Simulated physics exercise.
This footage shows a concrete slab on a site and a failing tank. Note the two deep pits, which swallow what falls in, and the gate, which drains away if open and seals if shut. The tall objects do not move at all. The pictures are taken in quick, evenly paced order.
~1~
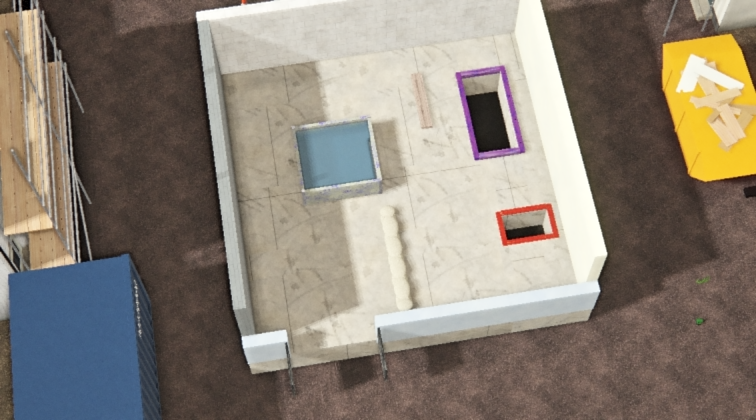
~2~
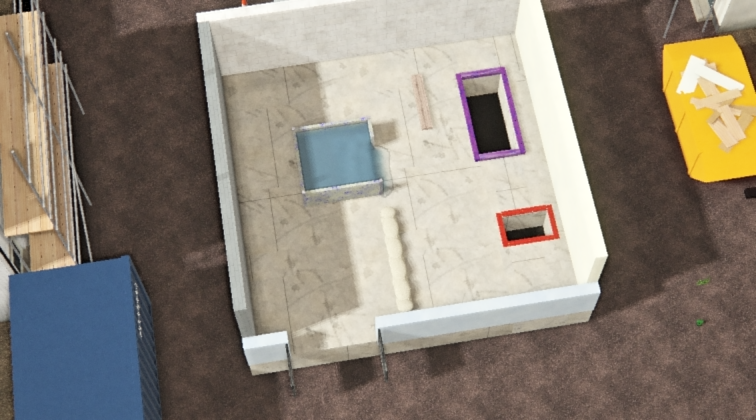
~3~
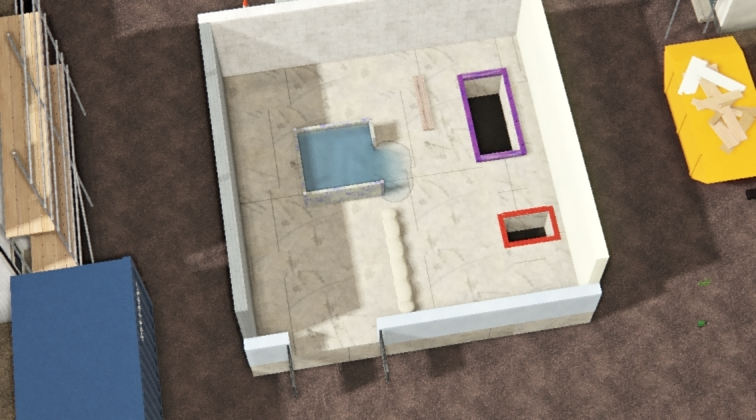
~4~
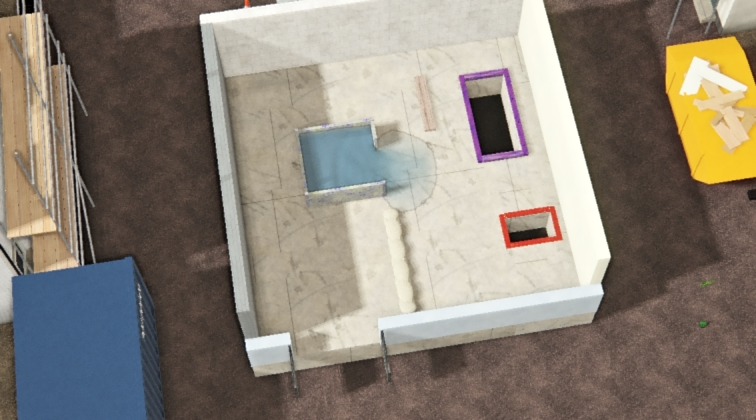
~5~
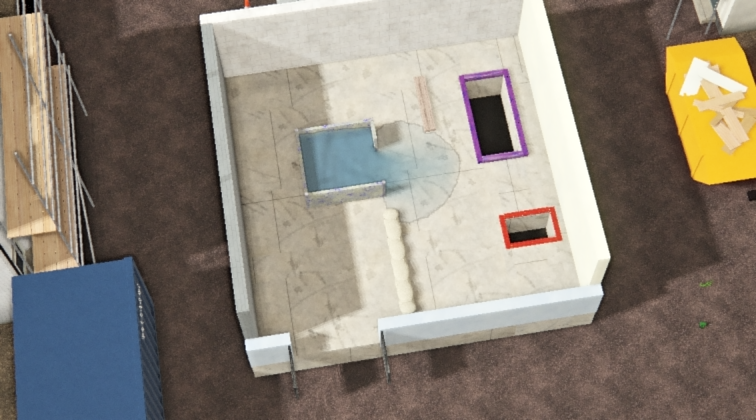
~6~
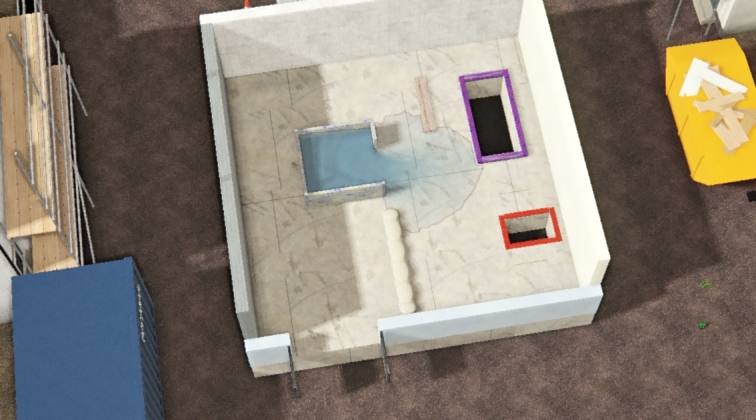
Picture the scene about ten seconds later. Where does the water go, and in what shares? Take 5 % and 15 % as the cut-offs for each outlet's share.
As I see it, the gate is left holding a tiny amount - below five per cent. The purple pit is left holding a modest amount - five to fifteen per cent. The red pit is left holding a hefty amount - past fifteen per cent.
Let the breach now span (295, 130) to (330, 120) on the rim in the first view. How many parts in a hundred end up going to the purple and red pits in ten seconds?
I'd say the purple pit gets around 0 percent and the red pit around 2 percent.
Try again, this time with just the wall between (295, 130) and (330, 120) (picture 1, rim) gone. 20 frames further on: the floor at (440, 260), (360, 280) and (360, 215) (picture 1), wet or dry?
The first would be still unwetted, the second still unwetted and the third still unwetted.
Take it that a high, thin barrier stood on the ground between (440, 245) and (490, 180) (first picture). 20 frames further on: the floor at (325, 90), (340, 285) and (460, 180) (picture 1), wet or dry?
Spared; spared; swamped.
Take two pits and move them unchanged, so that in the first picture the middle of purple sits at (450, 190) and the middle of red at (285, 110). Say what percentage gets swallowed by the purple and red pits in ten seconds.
The purple pit receives 35 per cent and the red pit 2 per cent.
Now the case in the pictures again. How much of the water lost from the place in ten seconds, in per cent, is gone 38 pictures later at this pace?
Share gone: About 80 %.
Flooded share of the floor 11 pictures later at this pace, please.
It comes to roughly 30 in a hundred.
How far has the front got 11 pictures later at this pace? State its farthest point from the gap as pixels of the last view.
I'd say around (566, 253).
A moment on, water covers 20 % of the floor; the gate 0 %, the purple pit 3 %, the red pit 0 %.
Next, water covers 30 % of the floor; the gate 0 %, the purple pit 7 %, the red pit 4 %.
Then, water covers 35 % of the floor; the gate 0 %, the purple pit 10 %, the red pit 11 %.
Later, water covers 45 % of the floor; the gate 0 %, the purple pit 10 %, the red pit 22 %.
In the end, water covers 55 % of the floor; the gate 0 %, the purple pit 10 %, the red pit 30 %.
